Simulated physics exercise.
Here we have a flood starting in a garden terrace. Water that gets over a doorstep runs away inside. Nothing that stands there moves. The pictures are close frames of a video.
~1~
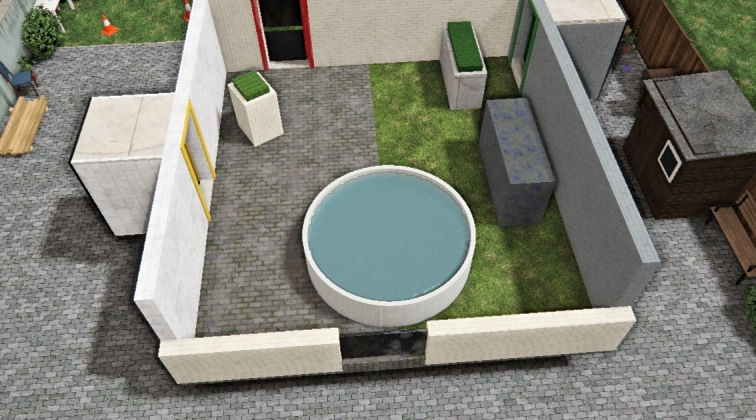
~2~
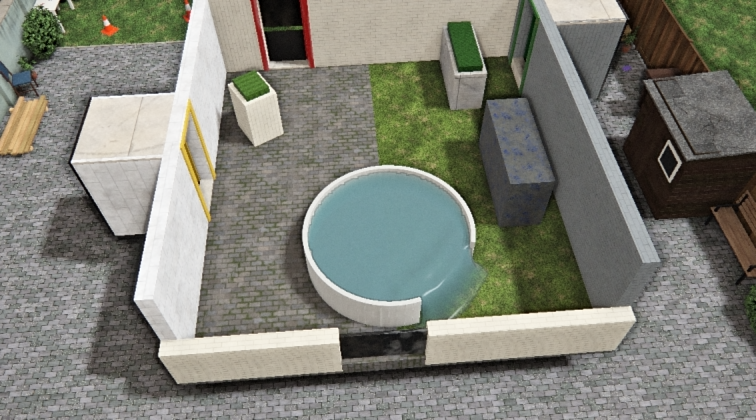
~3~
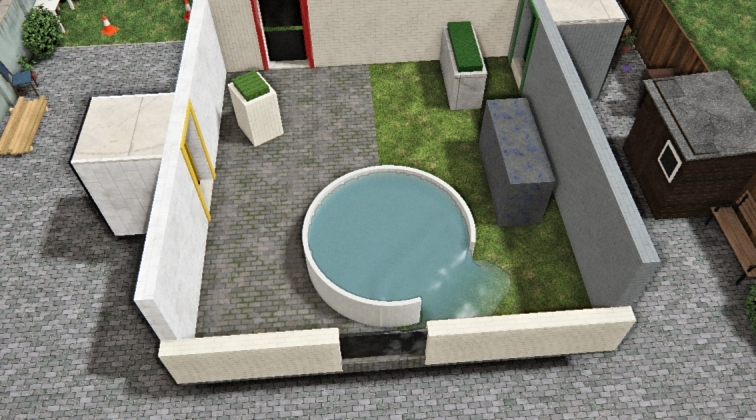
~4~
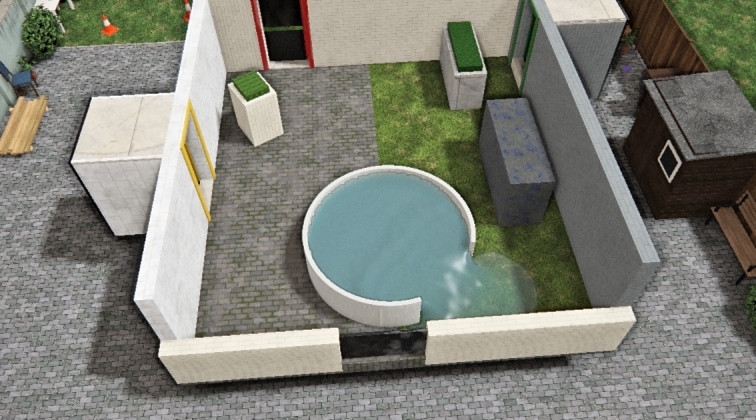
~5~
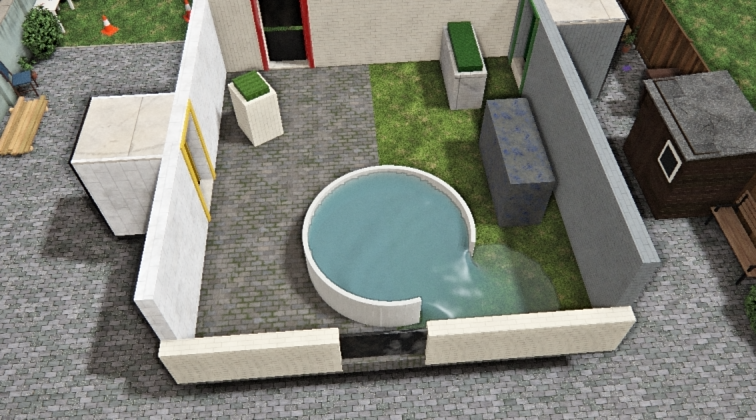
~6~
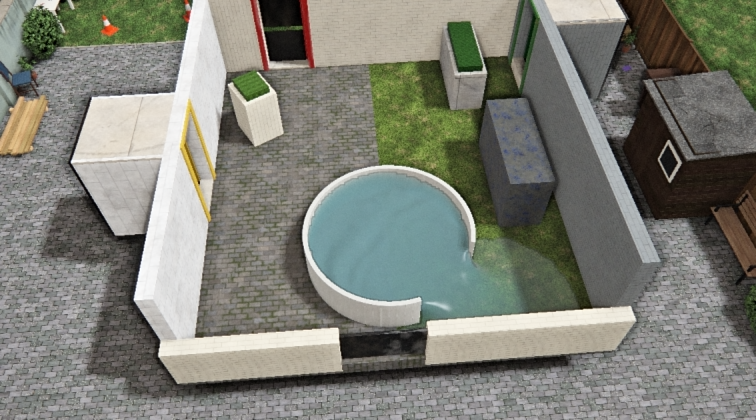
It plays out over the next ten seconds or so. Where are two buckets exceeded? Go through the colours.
One by one: The yellow door stays under that; the green door stays under that; the red door stays under that.
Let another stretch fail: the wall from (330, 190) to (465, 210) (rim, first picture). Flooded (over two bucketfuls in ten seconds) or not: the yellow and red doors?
Then: The yellow door passes that mark; the red door is over.
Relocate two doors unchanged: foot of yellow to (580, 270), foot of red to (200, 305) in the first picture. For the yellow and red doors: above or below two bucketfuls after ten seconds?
One by one: Yellow door lets more in, red door is over.
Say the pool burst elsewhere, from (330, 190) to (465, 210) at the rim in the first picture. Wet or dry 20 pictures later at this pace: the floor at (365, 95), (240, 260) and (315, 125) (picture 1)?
One after the other: Covered, clear, awash.
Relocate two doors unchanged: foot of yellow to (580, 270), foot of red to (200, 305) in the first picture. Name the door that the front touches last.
I say the green-painted one.
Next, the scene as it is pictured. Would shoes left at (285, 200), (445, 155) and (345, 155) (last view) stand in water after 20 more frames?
As listed: Dry, no water, dry.
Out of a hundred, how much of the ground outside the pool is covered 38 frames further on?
Roughly 65 per cent.
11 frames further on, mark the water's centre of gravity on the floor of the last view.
I would point to (438, 271).
A moment on, water covers 15 % of the floor; the yellow door not reached, the green door not reached, the red door not reached.
Next, water covers 20 % of the floor; the yellow door not reached, the green door not reached, the red door not reached.
Then, water covers 35 % of the floor; the yellow door not reached, the green door wet at the sill, nothing in, the red door not reached.
Later, water covers 65 % of the floor; the yellow door wet at the sill, nothing in, the green door wet at the sill, nothing in, the red door not reached.
In the end, water covers 100 % of the floor; the yellow door wet at the sill, nothing in, the green door wet at the sill, nothing in, the red door not reached.
